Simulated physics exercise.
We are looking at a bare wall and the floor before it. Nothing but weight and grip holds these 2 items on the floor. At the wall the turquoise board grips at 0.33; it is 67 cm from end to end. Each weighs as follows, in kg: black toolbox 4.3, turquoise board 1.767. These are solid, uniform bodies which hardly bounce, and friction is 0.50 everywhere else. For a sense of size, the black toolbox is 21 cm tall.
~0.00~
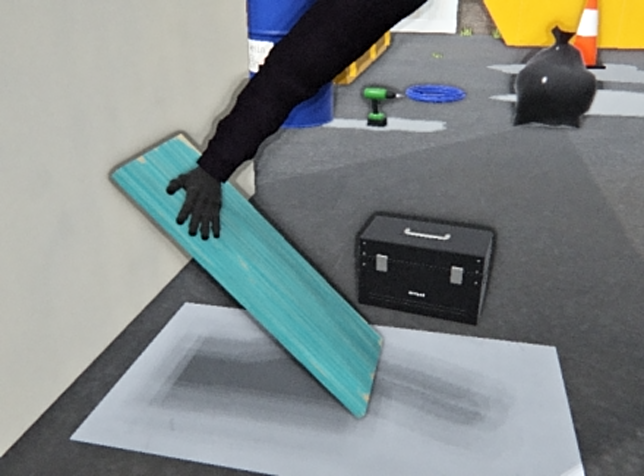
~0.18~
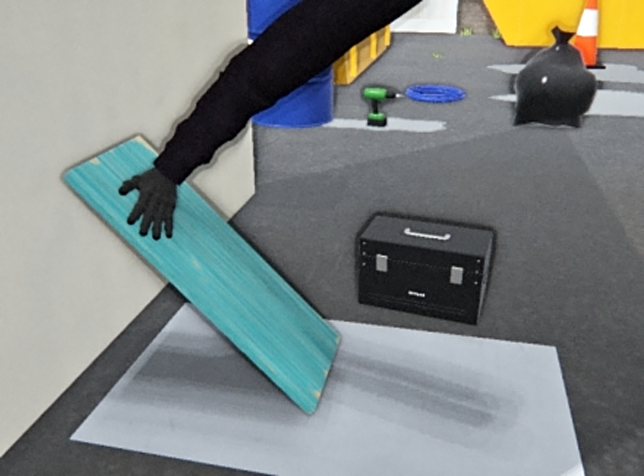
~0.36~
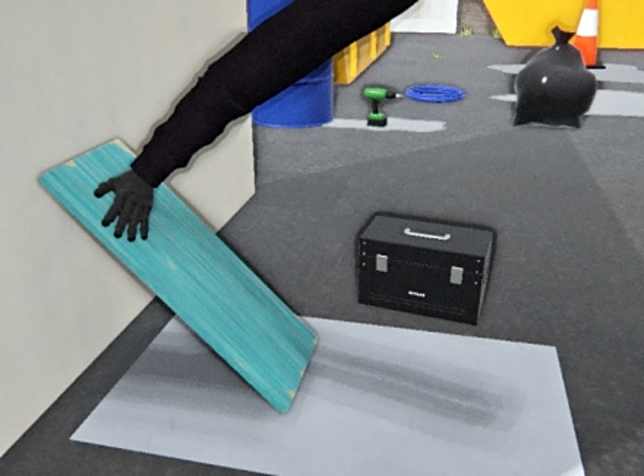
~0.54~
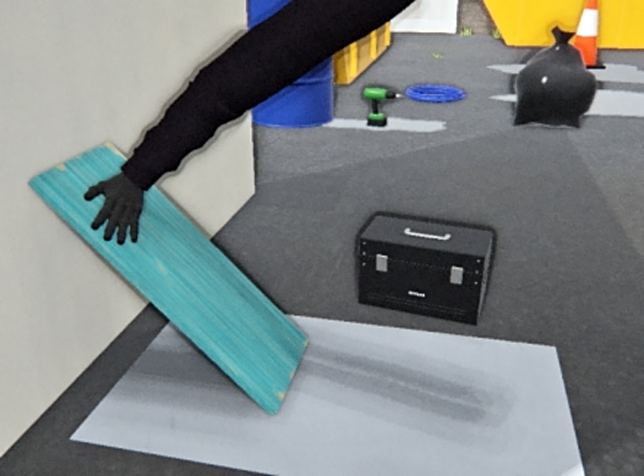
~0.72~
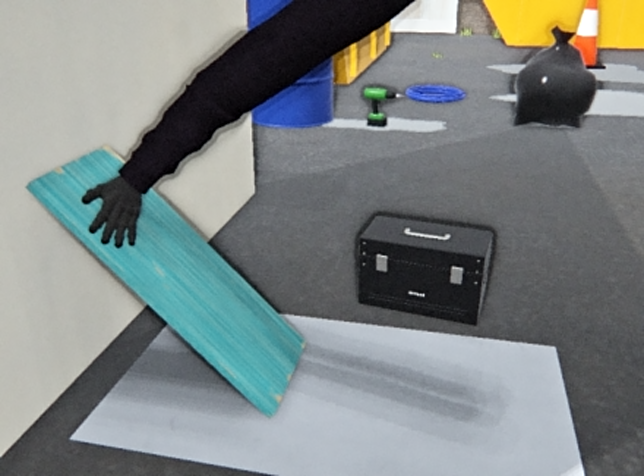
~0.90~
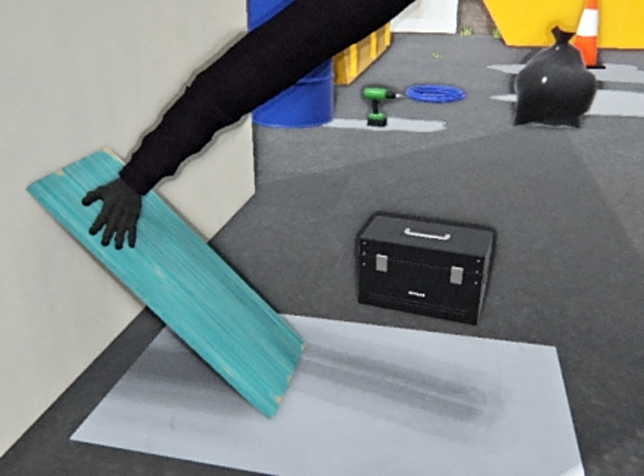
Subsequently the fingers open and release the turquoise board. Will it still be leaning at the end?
Yes.
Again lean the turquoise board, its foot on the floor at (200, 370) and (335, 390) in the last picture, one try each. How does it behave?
Try one: It stays put; try two: It skids away.
By 1.20 s, all is still.
By 1.70 s, turquoise board resting near (184, 276).
When it is over (2.2 s), both within 10 cm of the start. End places, in pixels of the last picture, turquoise board near (184, 276). The board remains leaning.
